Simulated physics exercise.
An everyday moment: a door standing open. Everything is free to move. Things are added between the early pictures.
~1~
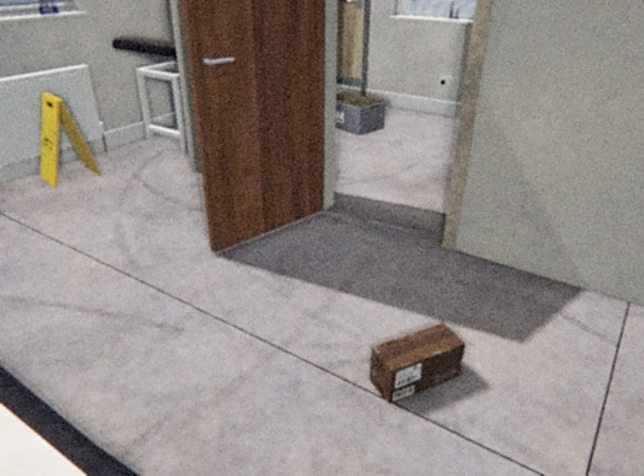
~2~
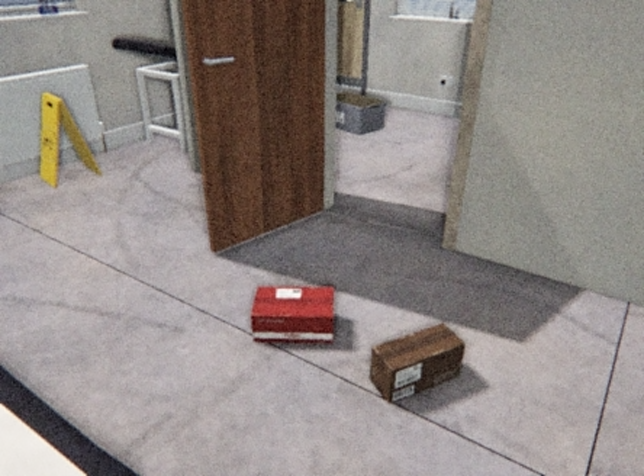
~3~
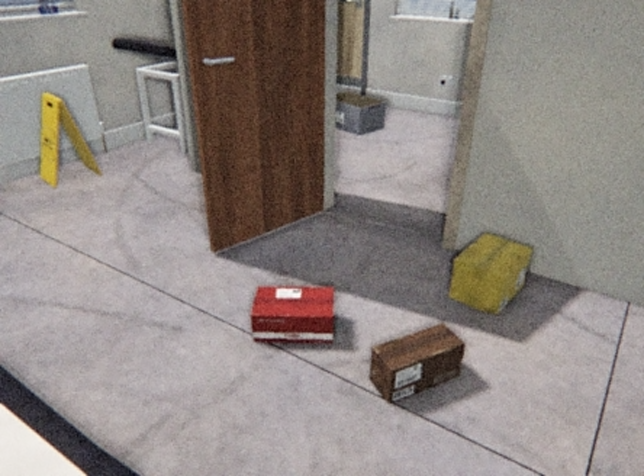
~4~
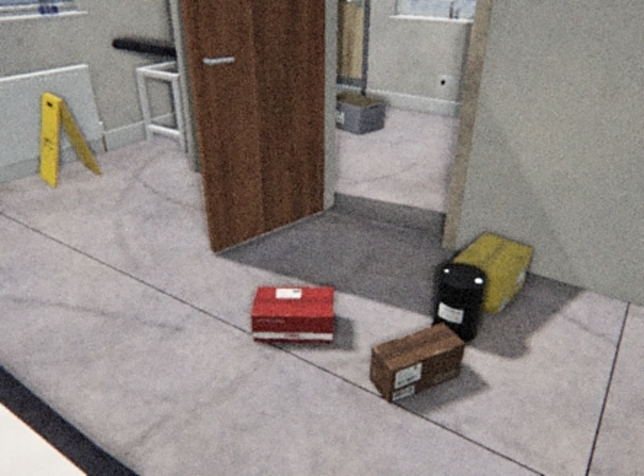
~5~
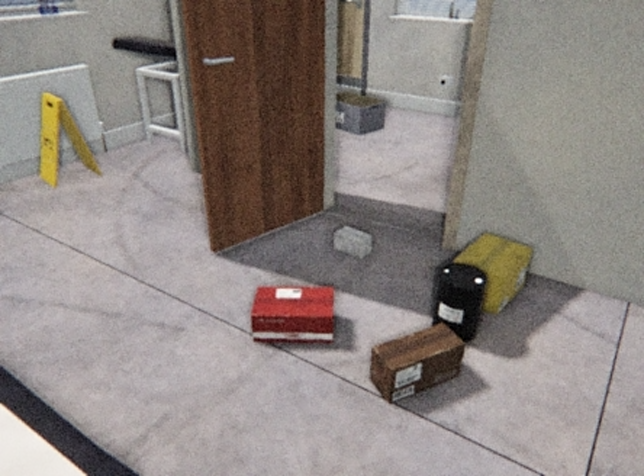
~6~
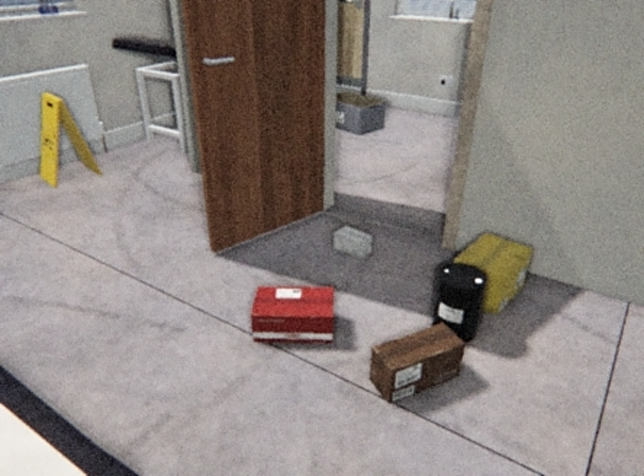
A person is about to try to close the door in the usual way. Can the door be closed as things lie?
The door closes.
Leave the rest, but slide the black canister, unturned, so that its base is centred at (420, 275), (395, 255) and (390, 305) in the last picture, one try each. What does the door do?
In the first case it reaches the frame; in the second case it stops short; in the third case it reaches the frame.
Then, 1.10 s after the last picture, door 44° open; white box slid a little near (362, 242).
Then, 1.40 s after the last picture, door 16° open; white box slid about its own width near (397, 234).
At rest, door 0° open; moved from the start, white box; the other 4 in place. Seen from the same camera at the end, white box near (421, 220).
